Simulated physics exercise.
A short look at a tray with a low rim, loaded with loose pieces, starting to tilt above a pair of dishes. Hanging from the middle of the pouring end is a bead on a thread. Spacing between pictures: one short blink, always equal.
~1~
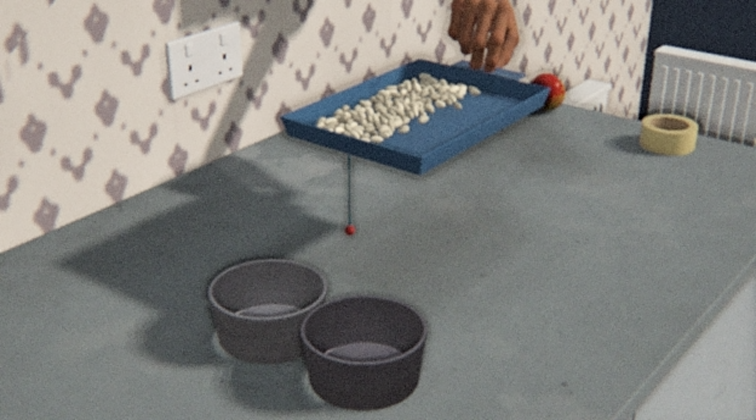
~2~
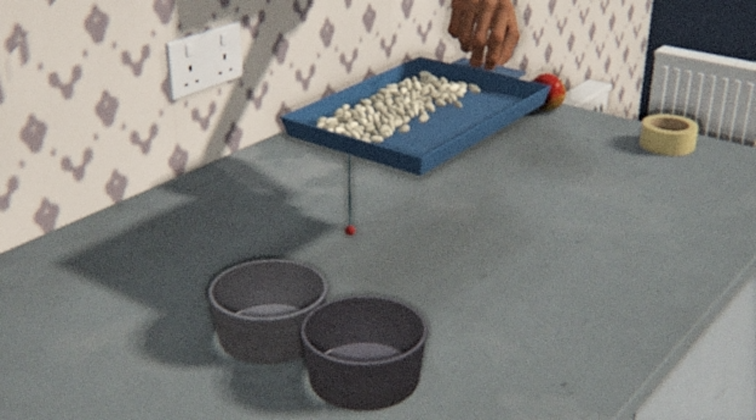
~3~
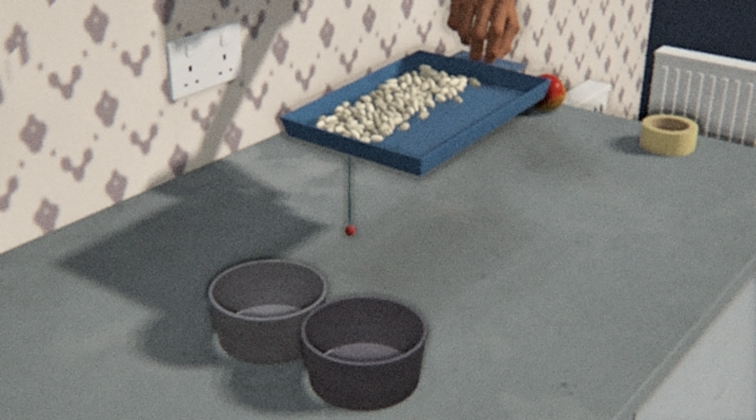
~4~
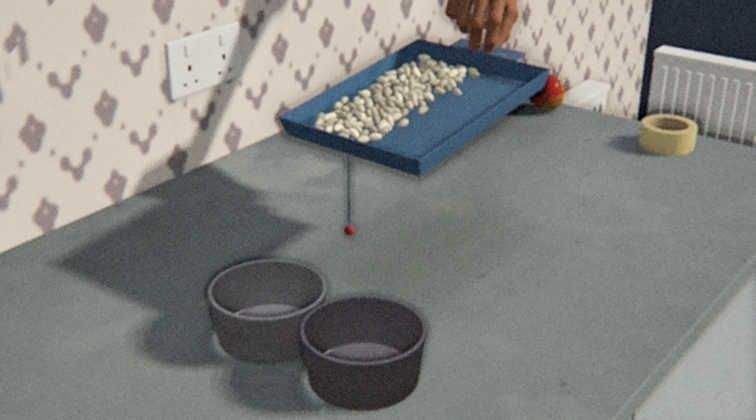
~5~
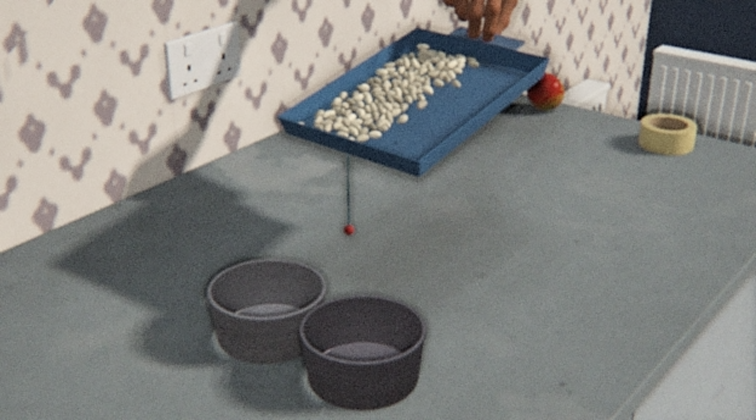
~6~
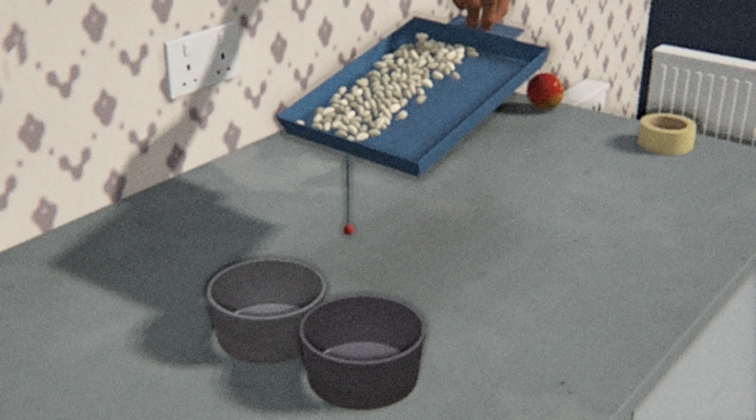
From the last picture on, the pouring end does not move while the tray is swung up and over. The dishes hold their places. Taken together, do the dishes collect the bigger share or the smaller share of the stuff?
The smaller share.
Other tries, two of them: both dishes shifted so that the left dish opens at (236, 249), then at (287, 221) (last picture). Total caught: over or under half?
Past half, then shy of half.
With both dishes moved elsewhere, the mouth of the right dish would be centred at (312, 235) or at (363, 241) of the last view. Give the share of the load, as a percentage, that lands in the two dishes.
First try: Roughly 10 per cent; second try: Roughly 0 per cent.
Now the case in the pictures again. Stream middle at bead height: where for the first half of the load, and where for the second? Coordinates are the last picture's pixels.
Near (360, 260) and later near (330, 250).
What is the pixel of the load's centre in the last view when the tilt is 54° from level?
Somewhere about pixel (357, 112).
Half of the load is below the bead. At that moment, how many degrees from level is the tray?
It is at around 105 degrees by then.
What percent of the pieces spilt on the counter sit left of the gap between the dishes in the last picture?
It comes out at roughly 30 percent.
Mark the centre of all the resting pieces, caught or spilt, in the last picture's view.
Close to (349, 320), more or less.
Soon, tray tipped steeply; all on the tray.
A while on, tray tipped right over; nearly all on the tray; a stray few outside both; a stray few in the air.
Towards the end, tray tipped past a quarter turn; a small part in the right dish; a small part in the left dish; most outside both.
Finally, tray tipped past a quarter turn; a small part in the right dish; a small part in the left dish; most outside both.
